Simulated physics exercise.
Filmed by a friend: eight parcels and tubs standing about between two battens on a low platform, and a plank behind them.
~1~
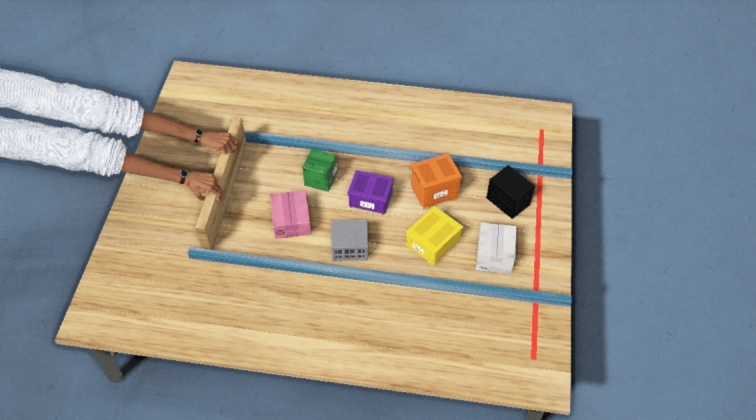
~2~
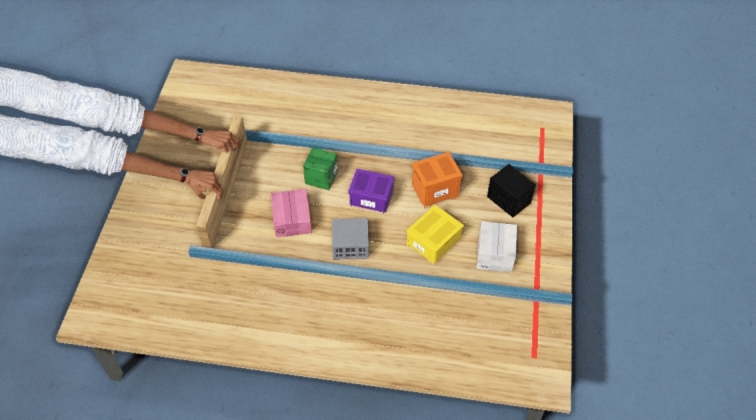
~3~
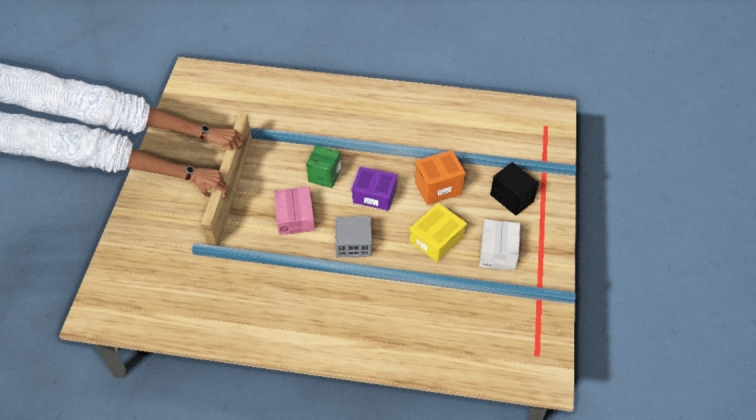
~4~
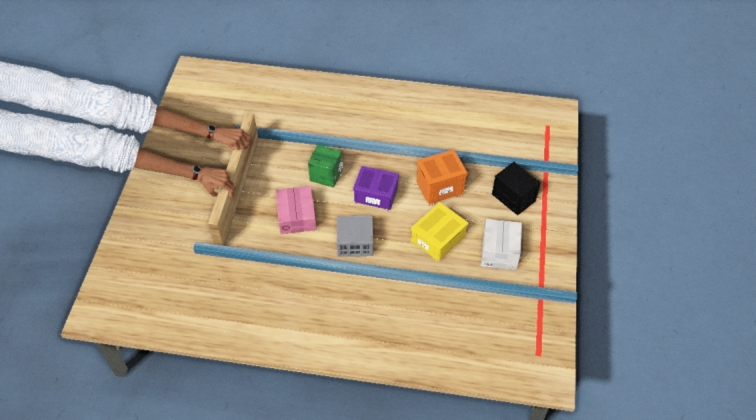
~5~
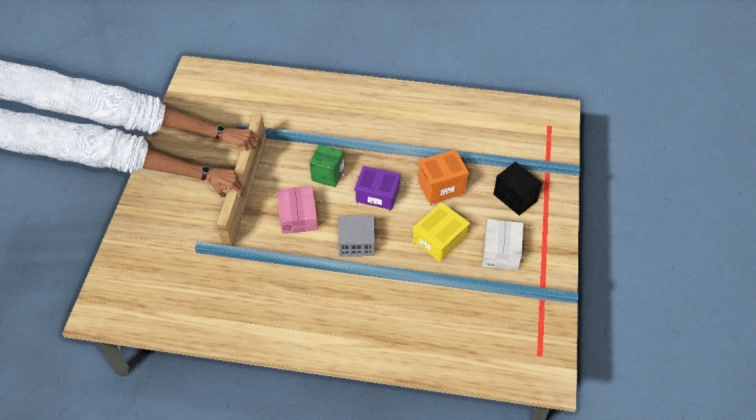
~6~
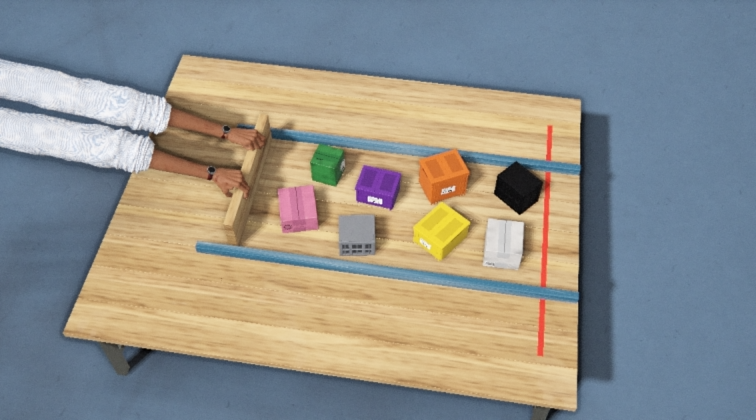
In this clip, two hands slide an upright wooden plank slightly to the right between two blue battens on a wooden platform, while eight differently coloured boxes stay in place ahead of it, near a red tape line.
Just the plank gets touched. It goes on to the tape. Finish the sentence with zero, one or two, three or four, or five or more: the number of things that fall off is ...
The number of things that fall off is five or more.
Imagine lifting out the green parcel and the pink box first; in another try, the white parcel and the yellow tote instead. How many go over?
First try 3, second try 4.
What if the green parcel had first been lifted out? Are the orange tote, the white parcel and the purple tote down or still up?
Outcome: The orange tote holds its spot, the white parcel goes off, the purple tote holds its spot.
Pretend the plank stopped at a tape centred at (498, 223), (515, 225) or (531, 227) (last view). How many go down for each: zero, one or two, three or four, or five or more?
Taking the three places in turn: Just one or two, three or four, three to four.
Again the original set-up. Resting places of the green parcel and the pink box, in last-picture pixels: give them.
(563, 190) and (565, 250), roughly.
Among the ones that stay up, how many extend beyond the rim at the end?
The total here is 1.
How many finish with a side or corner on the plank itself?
2.
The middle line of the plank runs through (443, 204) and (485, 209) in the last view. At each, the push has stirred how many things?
The number moved is 8 and then 8.
A little later, none off yet; black crate at rest near (518, 188); white parcel at rest near (503, 244); yellow tote at rest near (441, 232).
Next, none off yet; black crate at rest near (518, 188); white parcel shifted about its own width near (540, 243); yellow tote shifted about its own width near (500, 231).
Later still, one off so far; black crate shifted about its own width near (570, 198); white parcel dropping near (605, 279); yellow tote shifted well along near (561, 238).
When it is over, the number that fall off is five or more; down, grey crate, purple tote, orange tote, yellow tote, white parcel and black crate.
